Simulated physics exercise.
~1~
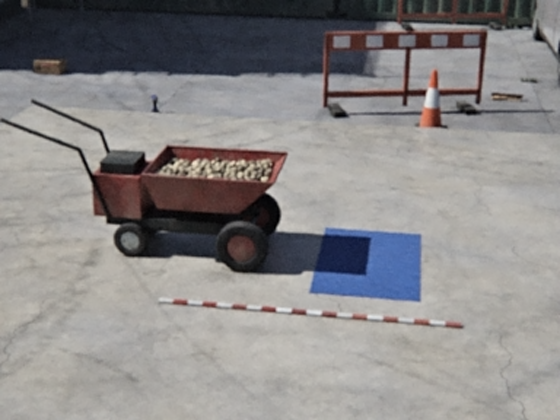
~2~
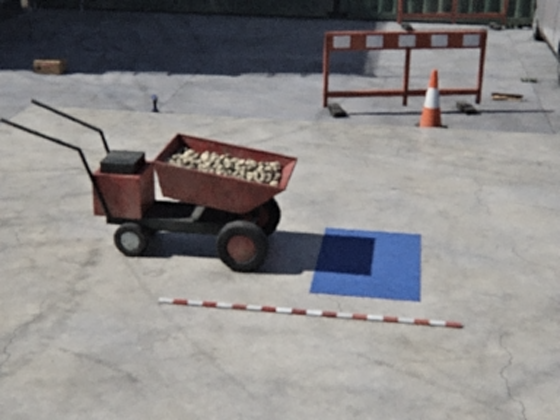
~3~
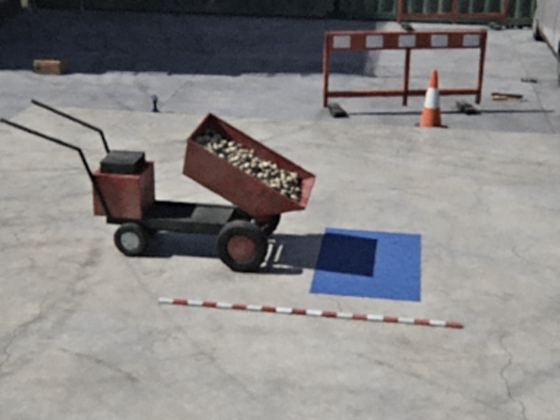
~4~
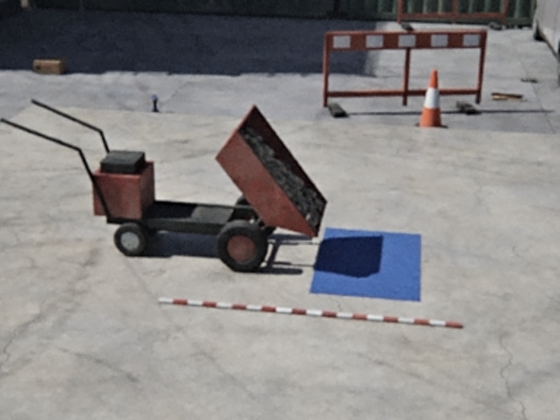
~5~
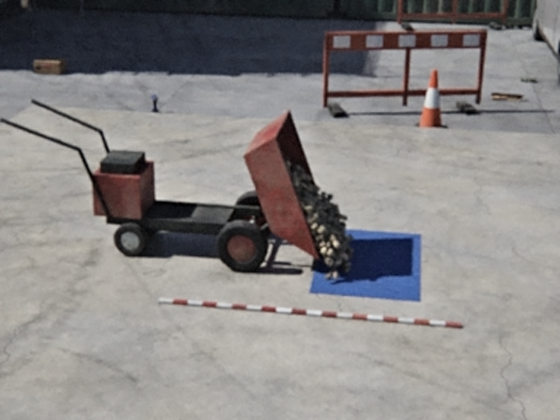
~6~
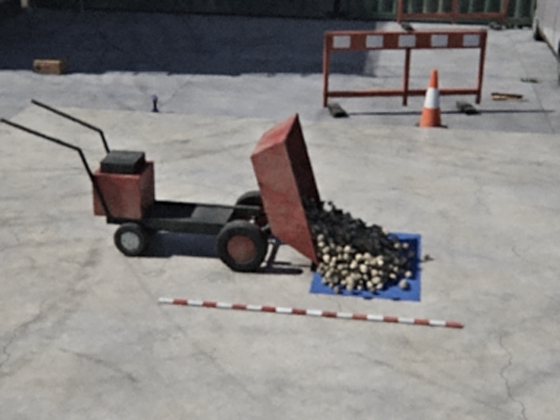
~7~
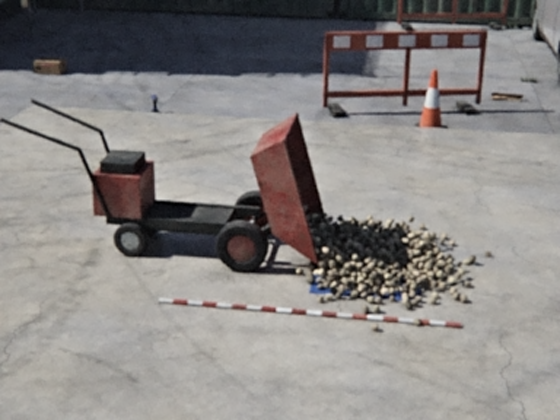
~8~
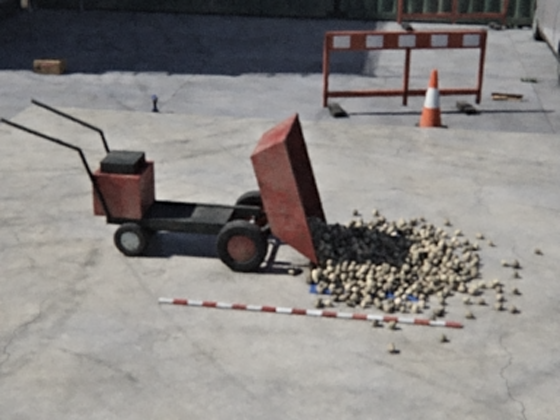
In this clip, a red motor barrow on a concrete yard tips its skip forward to the right, and its load of pale round stones slides out onto a flat blue sheet, spreading into a wide pile that nearly hides the sheet and scatters past it while the skip stays raised.
